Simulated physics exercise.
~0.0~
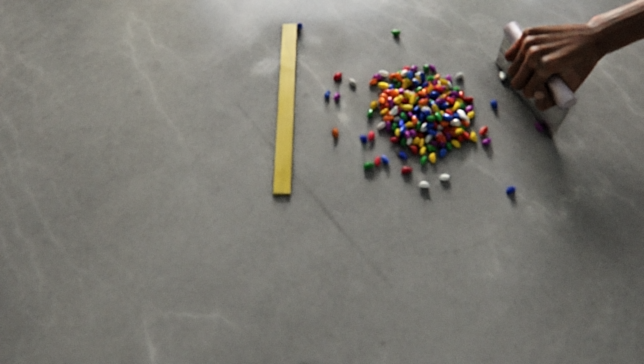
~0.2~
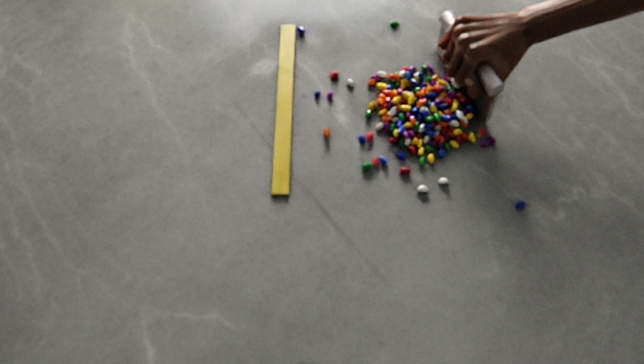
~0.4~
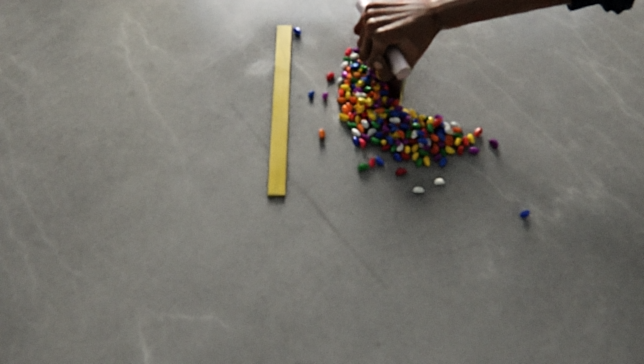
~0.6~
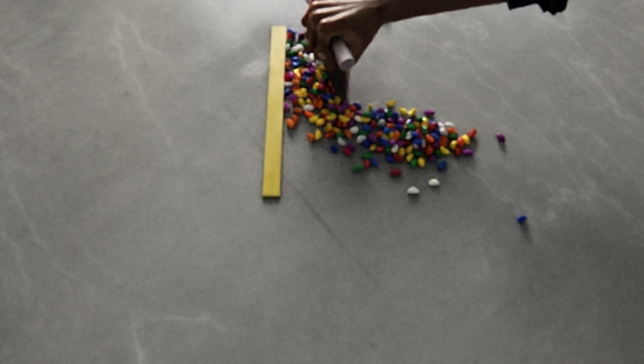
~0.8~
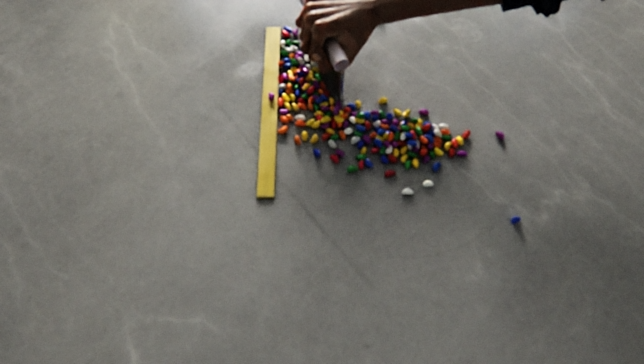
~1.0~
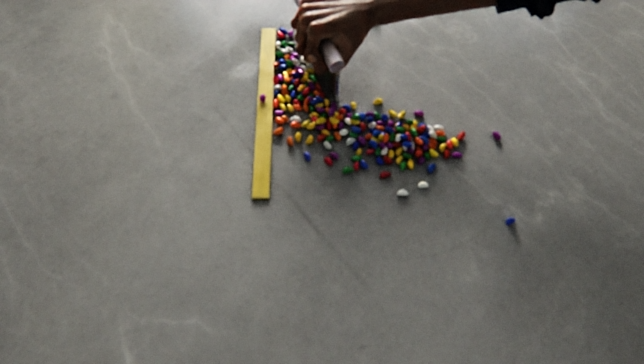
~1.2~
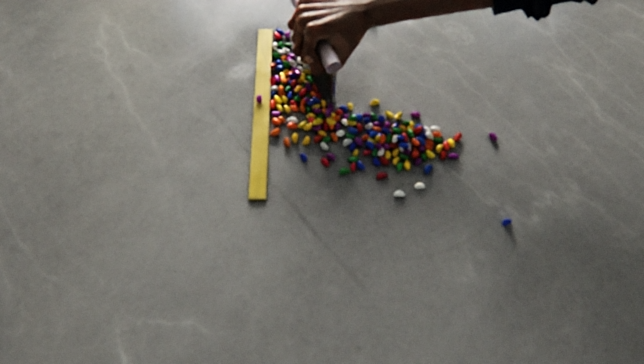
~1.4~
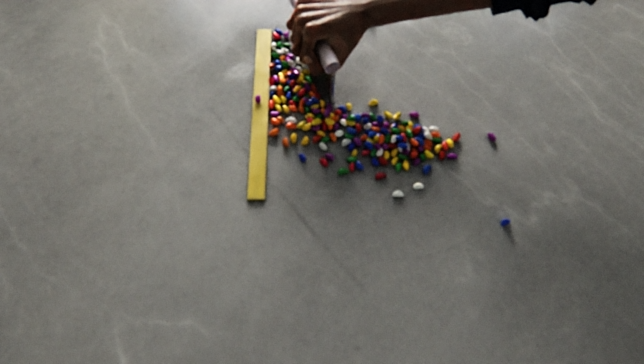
In the video, a hand holding a pale scraper pushes leftward into a pile of colourful jelly beans on a grey surface, spreading them toward a yellow strip. The hand stops near the strip, with beans gathered against it, one resting on top, and others trailing right.
